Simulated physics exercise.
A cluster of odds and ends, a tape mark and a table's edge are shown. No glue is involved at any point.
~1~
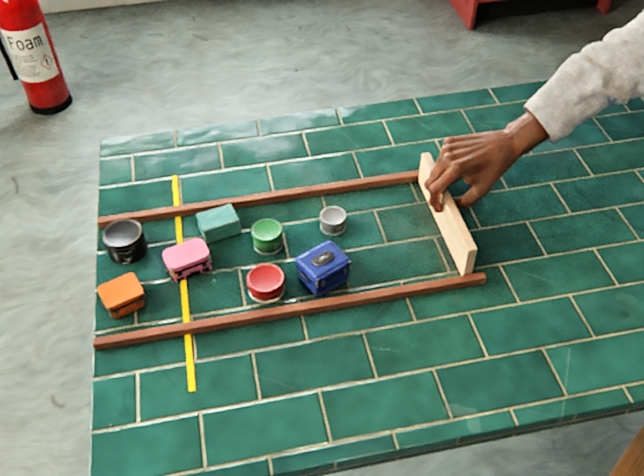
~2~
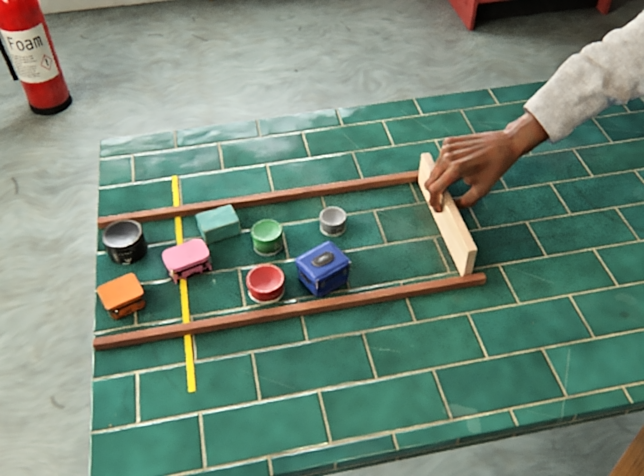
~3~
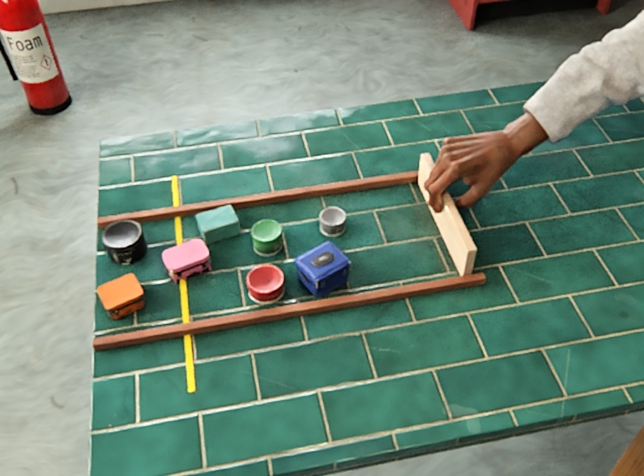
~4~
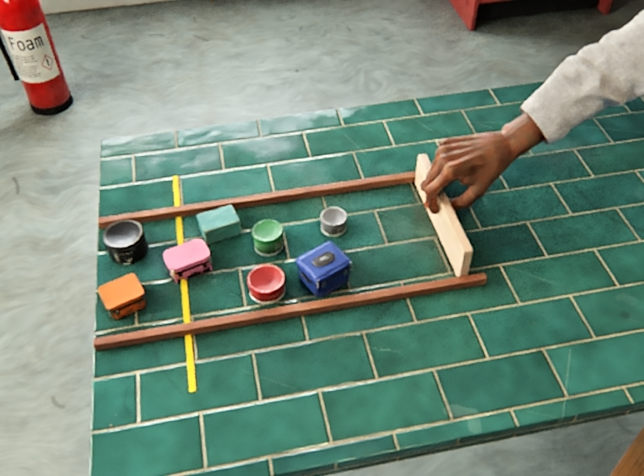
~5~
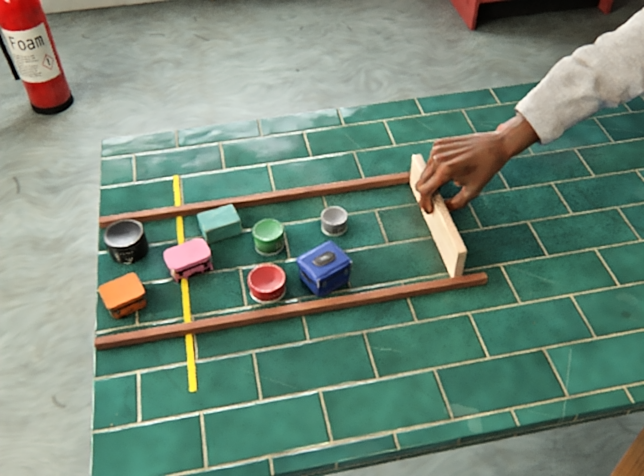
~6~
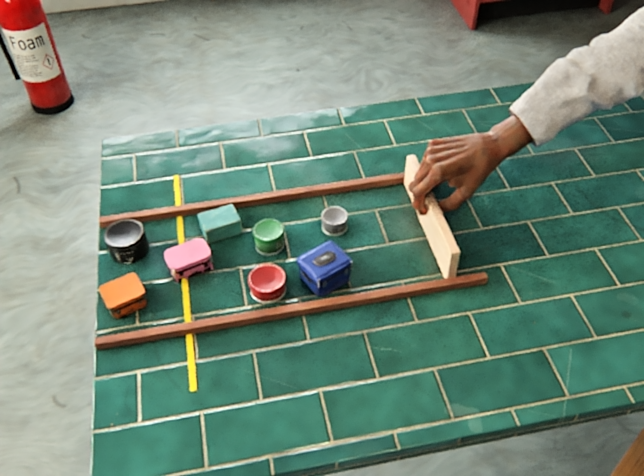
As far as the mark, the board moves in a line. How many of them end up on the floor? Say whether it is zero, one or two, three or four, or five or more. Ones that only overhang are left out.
It is one or two.
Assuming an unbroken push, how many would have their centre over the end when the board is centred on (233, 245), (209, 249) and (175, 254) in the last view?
Counts per position: 0 / 0 / 1.
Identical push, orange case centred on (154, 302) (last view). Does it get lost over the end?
It slips off.
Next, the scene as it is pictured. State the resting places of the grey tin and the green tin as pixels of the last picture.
I'd say approximately (168, 244) and then (167, 264).
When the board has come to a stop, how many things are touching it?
Looks like 4 of them, all told.
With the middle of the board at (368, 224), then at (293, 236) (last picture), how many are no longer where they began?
Tally at point one: 0; at point two: 4.
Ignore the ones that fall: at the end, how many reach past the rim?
The count would be 0.
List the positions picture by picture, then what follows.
The first frame shows orange case (123, 297); black tub (125, 241); pink case (187, 261); board (445, 212); tape (182, 268).
The second frame shows black tub (125, 242); green tin (267, 238).
The third frame shows pink case (187, 261); red pot (266, 284).
The fourth frame shows orange case (123, 297); grey tin (334, 222).
The fifth frame shows black tub (126, 242); turquoise block (220, 224).
The sixth frame shows orange case (124, 297); black tub (127, 241); pink case (189, 260); board (430, 215); tape (184, 268).
Soon after, none off yet; orange case at rest near (124, 297); black tub at rest near (127, 241); pink case at rest near (189, 260).
Then, none off yet; orange case at rest near (124, 297); black tub at rest near (127, 241); pink case moved a little near (173, 264).
By the end, the number that fall off is one or two; fallen, orange case.
